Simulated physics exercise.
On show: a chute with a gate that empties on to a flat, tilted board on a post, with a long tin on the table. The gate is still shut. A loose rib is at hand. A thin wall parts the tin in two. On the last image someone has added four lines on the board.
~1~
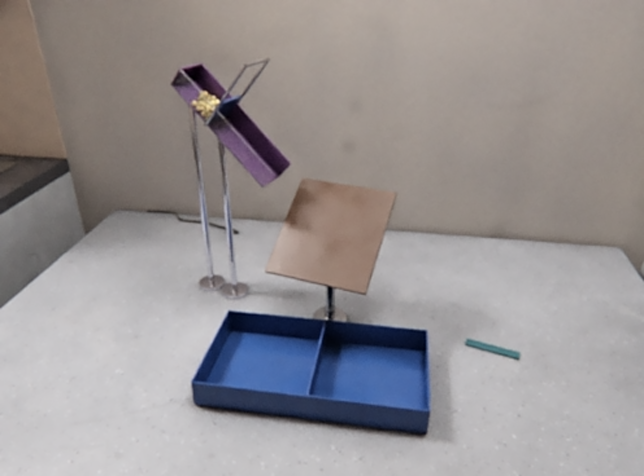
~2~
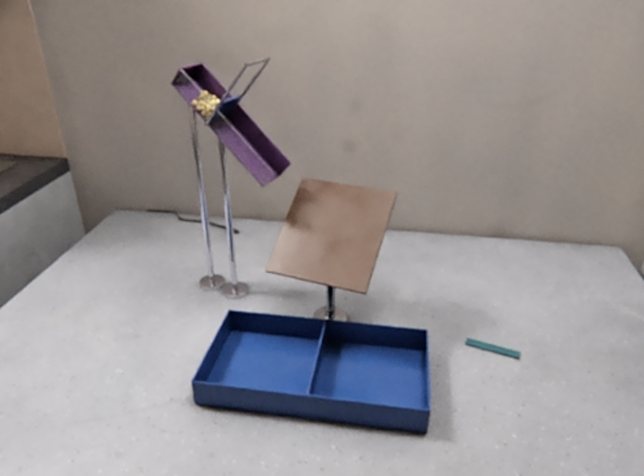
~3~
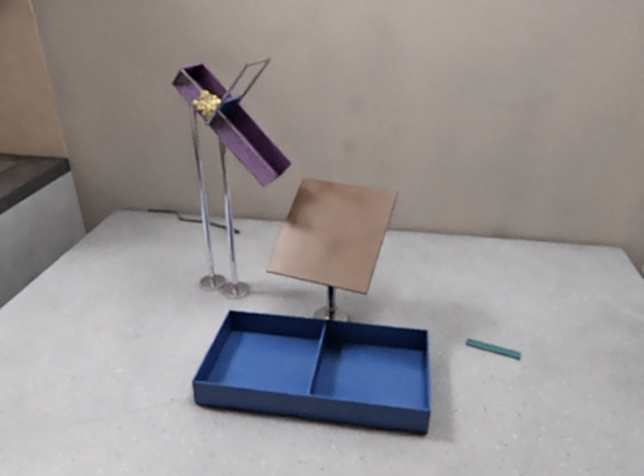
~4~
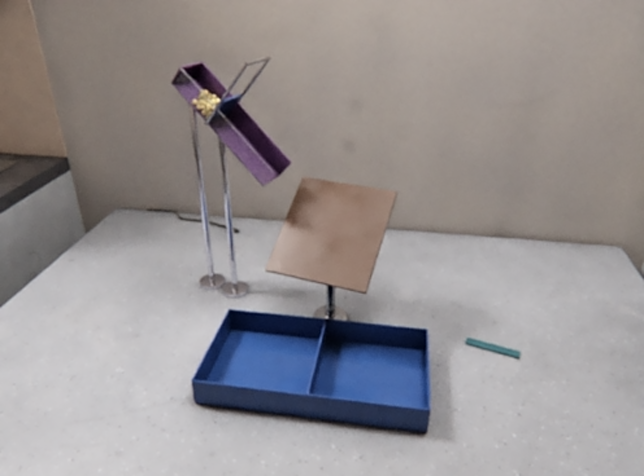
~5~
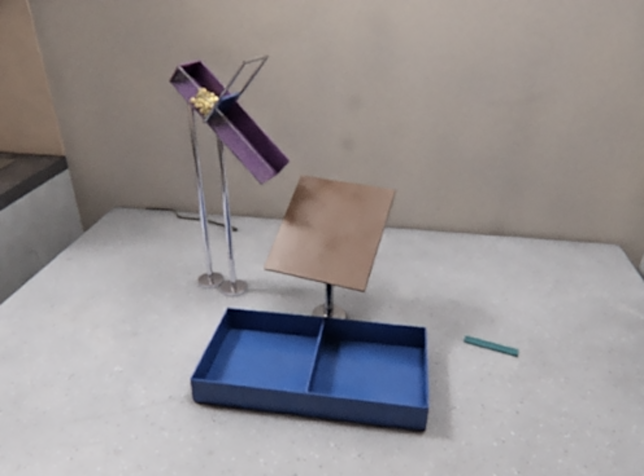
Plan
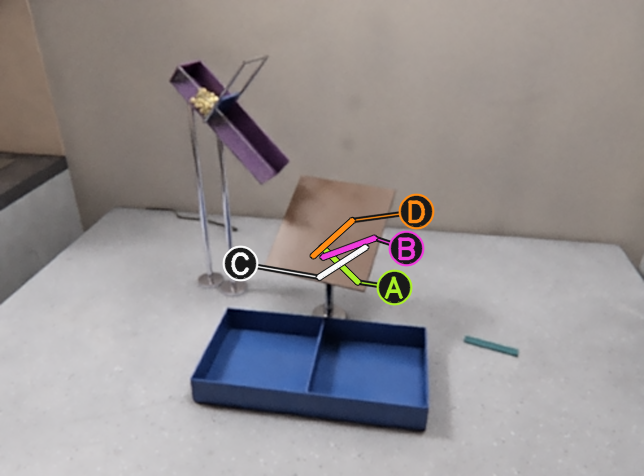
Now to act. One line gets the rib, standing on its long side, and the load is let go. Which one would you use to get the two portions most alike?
A is best.
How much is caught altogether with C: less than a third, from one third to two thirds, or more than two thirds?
It is more than two thirds.
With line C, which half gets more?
Left.
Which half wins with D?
Left.
On the marked copy, line A from (322, 246) to (357, 282); line B from (374, 238) to (323, 257); line C from (365, 247) to (319, 277); line D from (352, 220) to (313, 255).
With A, of what is caught, close to half in the left half, close to half in the right.
With B, of what is caught, the bulk in the left half, a small share in the right.
With C, of what is caught, all but a few in the left half, only a few in the right.
With D, of what is caught, all but a few in the left half, only a few in the right.
